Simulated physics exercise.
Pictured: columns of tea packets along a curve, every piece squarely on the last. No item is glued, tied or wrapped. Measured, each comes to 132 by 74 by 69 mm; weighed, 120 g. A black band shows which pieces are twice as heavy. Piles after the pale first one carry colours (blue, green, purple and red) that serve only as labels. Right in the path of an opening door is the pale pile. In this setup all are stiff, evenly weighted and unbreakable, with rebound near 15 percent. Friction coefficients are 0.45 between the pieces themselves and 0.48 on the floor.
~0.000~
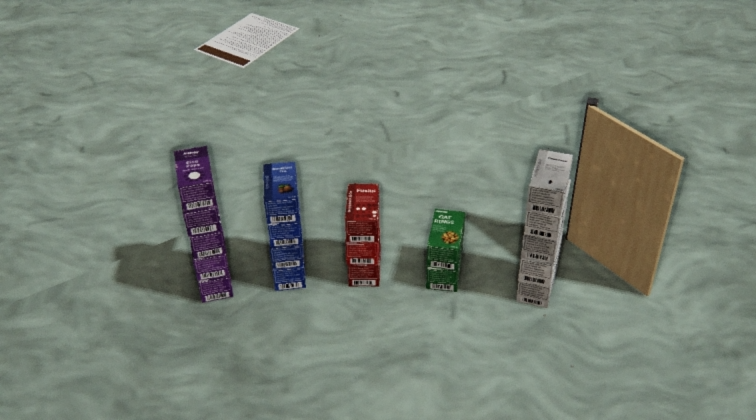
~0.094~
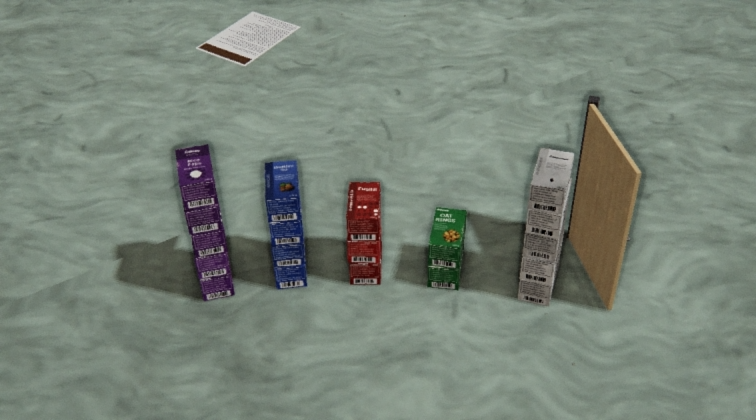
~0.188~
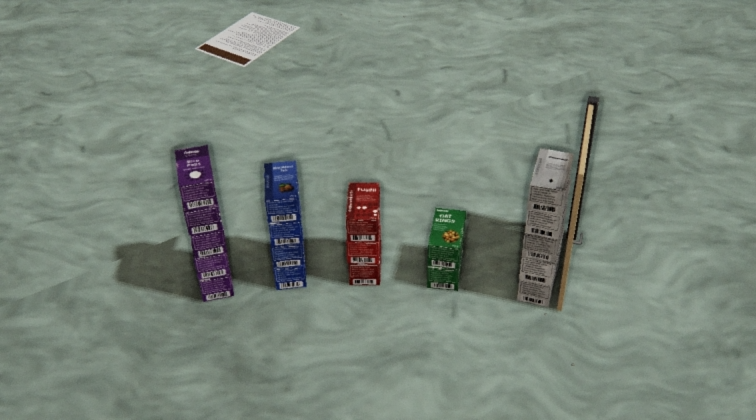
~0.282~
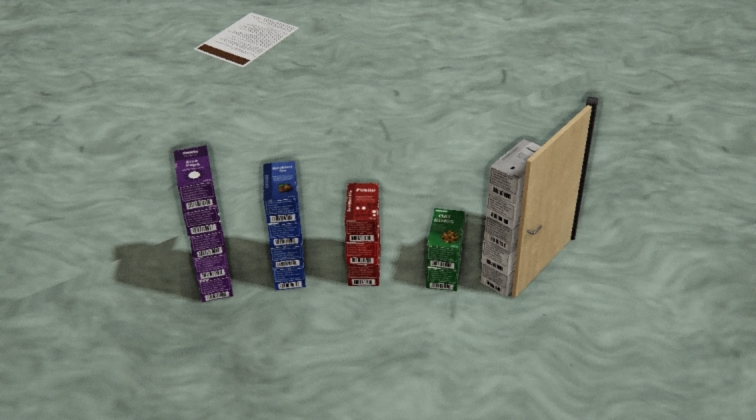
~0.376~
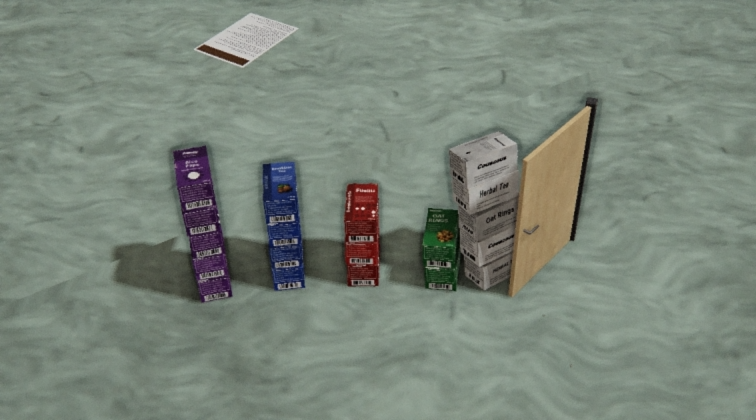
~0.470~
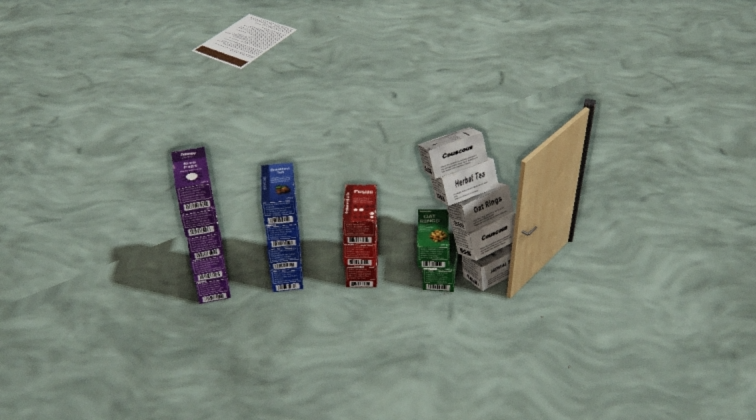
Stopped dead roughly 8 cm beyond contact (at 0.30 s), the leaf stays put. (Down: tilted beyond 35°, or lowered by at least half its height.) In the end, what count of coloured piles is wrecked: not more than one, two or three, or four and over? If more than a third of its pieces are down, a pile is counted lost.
The count is not more than one.
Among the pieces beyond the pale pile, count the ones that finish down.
All told, it comes to 1.
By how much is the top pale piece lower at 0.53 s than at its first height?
Roughly 6 cm.
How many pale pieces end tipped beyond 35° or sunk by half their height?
I count 4 pale pieces.
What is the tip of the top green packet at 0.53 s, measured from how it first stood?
It's at some 0 degrees.
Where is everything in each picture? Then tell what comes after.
In the first picture (places mark the middle of the side facing us), door edge (676, 190) 55° before square; top blue packet (280, 180); top green packet (447, 228); the rest undisturbed.
The second picture shows door edge (632, 204) 29° before square; top green packet (448, 227).
The third picture shows door edge (576, 205) 3° before square; top blue packet (280, 179).
The fourth picture shows door edge (525, 192) 21° past square; top blue packet (279, 180).
The fifth picture shows door edge (522, 191) 23° past square, top of the pale pile leaning 9°; top green packet (441, 227) shifted 10 mm; one has shifted.
The sixth picture shows door edge (520, 192) 23° past square, top of the pale pile leaning 24°; top green packet (433, 227) shifted 25 mm; top blue packet (277, 181); one has shifted.
After 0.53 s, 4 of the pale pile down; none of the 14 other packets down, 1 disturbed; top green packet shifted 31 mm.
After 0.60 s, 4 of the pale pile down; none of the 14 other packets down, 1 disturbed; top green packet leaning 10°.
After 0.72 s, 4 of the pale pile down; none of the 14 other packets down, 1 disturbed; top green packet leaning 34°.
After 0.96 s, 4 of the pale pile down; 1 of the 14 other packets down; top green packet on its side.
At rest (1.6 s), 4 of the pale pile down; 1 of the 14 other packets down; top green packet on its side; top purple packet unmoved. Wrecked, green. As the last picture would show them, middles, top green packet near (399, 259), top purple packet near (193, 179).
